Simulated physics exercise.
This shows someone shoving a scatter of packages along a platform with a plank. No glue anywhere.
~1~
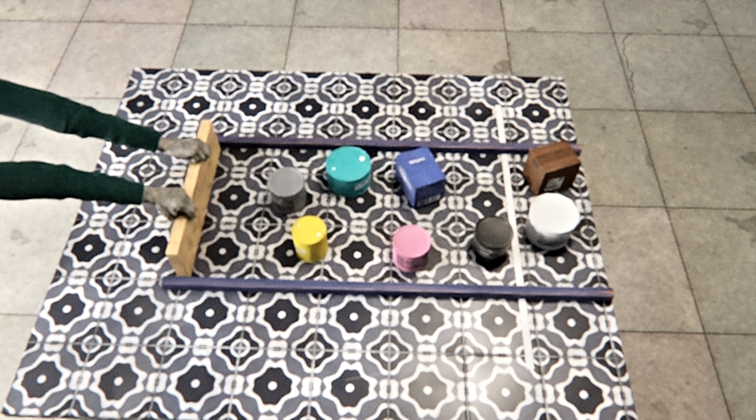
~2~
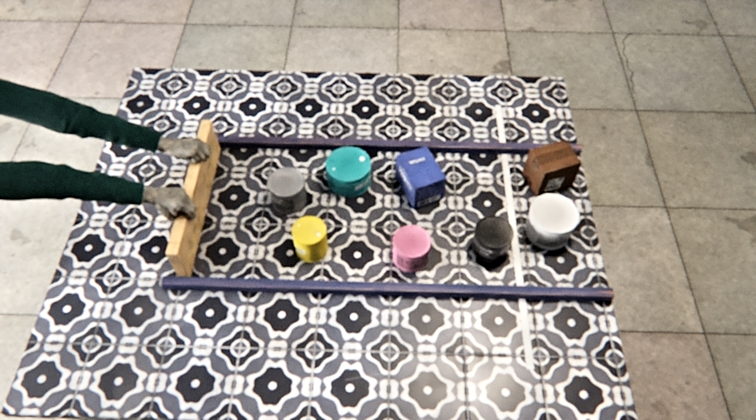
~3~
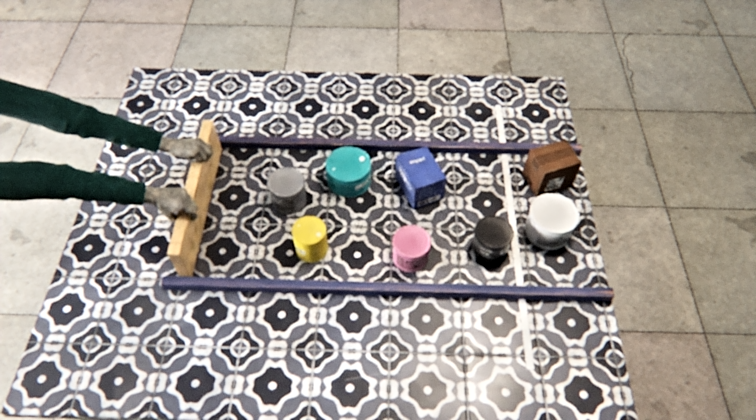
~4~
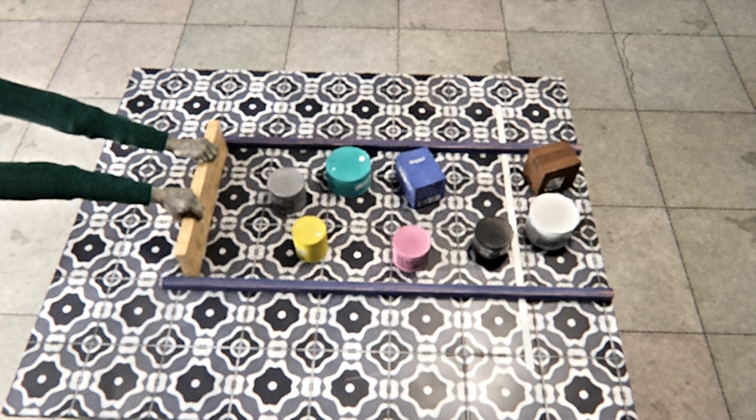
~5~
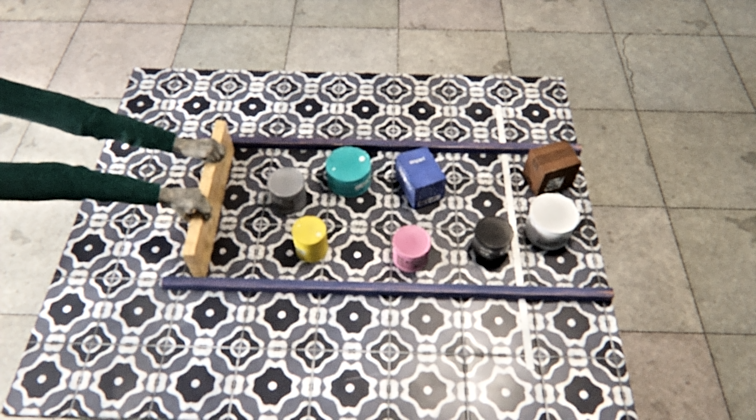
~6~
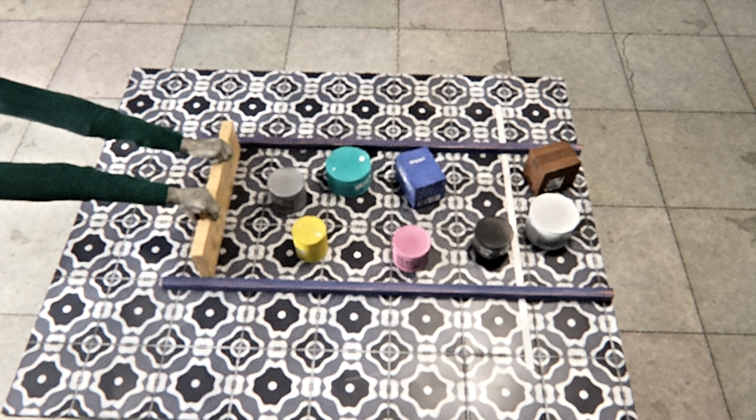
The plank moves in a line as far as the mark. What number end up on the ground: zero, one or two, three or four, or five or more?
The number that fall off is one or two.
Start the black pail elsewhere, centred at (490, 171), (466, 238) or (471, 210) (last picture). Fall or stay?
The black pail drops off; remains up; stays on.
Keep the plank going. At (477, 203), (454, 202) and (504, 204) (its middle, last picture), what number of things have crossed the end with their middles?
Place by place, 0, 0 and 1.
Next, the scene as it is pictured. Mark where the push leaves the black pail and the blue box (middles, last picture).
The black pail stops around (561, 228); the blue box around (566, 180).
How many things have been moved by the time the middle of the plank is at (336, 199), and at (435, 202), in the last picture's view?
By then 3, and 6.
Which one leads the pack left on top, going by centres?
Foremost is the white pail.
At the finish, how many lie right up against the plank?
It touches 3.
Early on, none off yet; brown parcel at rest near (551, 168); white pail at rest near (551, 222); black pail at rest near (492, 240).
Finally, the number that fall off is one or two; lost, brown parcel.
